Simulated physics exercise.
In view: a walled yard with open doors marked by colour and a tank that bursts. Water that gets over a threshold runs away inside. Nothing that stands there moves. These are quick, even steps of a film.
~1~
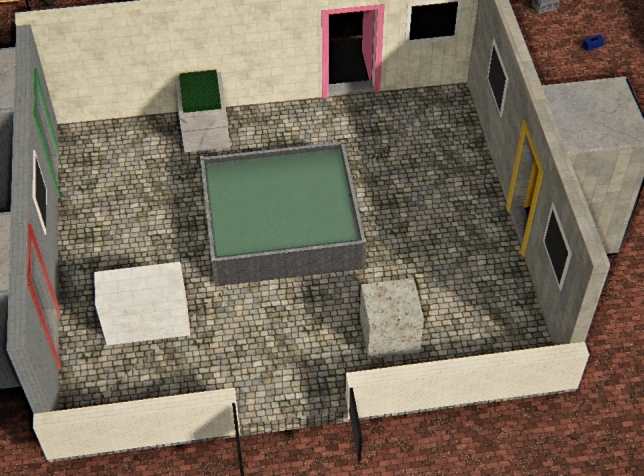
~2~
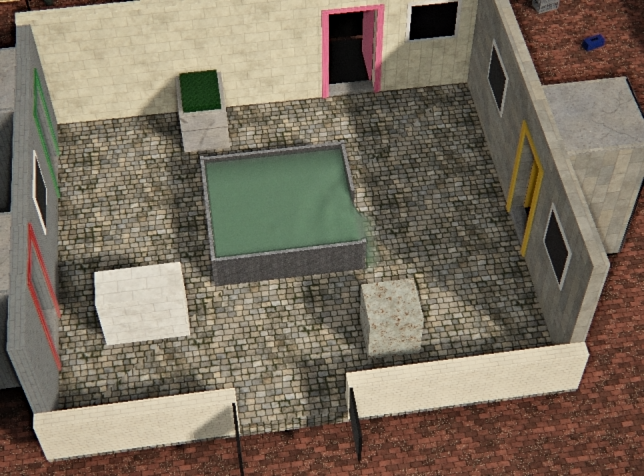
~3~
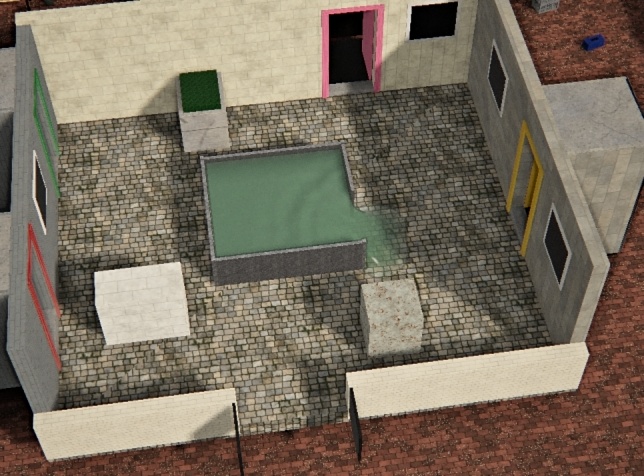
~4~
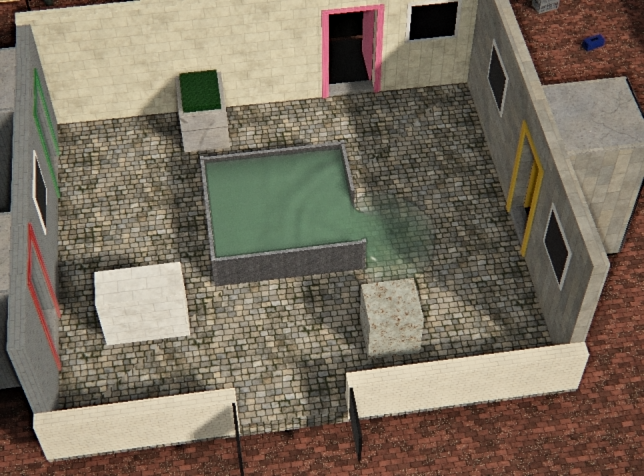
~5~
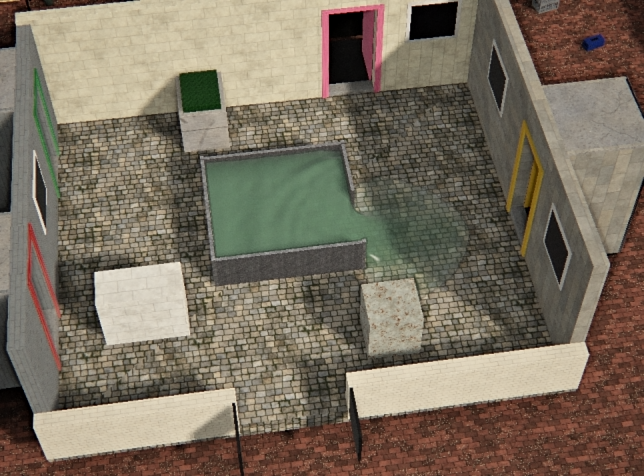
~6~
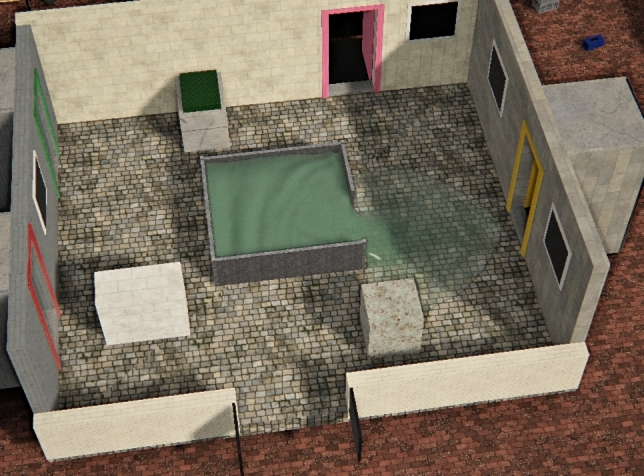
Walled courtyard with a tank of still green water, then water pouring through a gap in its right side and spreading rightward across the paving.
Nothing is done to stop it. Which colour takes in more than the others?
Most goes in at the yellow door.
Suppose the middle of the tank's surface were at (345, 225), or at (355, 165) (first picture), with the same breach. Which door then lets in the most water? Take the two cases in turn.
Case one the yellow-painted one, case two the yellow door.
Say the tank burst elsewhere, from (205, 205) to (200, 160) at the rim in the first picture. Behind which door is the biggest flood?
I say the green-painted one.
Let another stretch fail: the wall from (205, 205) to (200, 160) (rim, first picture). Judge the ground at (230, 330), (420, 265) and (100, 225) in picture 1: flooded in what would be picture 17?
In that order: No water, clear, flooded.
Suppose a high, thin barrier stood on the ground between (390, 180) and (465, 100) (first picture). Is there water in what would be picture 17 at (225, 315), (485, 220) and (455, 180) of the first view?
In turn: Dry, flooded, awash.
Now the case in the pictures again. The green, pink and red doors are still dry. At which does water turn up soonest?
First comes the door marked pink.
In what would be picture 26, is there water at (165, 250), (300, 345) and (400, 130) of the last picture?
In that order: Free of water, free of water, wet.
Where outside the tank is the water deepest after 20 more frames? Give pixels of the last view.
Close to (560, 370).
A moment on, water covers 20 % of the floor; green door not reached, yellow door some in, red door not reached, pink door not reached.
Next, water covers 25 % of the floor; green door not reached, yellow door a lot in, red door not reached, pink door not reached.
Then, water covers 35 % of the floor; green door not reached, yellow door a lot in, red door not reached, pink door wet at the sill, nothing in.
Later, water covers 65 % of the floor; green door not reached, yellow door a lot in, red door not reached, pink door wet at the sill, nothing in.
In the end, water covers 90 % of the floor; green door wet at the sill, nothing in, yellow door a lot in, red door wet at the sill, nothing in, pink door wet at the sill, nothing in; the yellow door has let in the most.
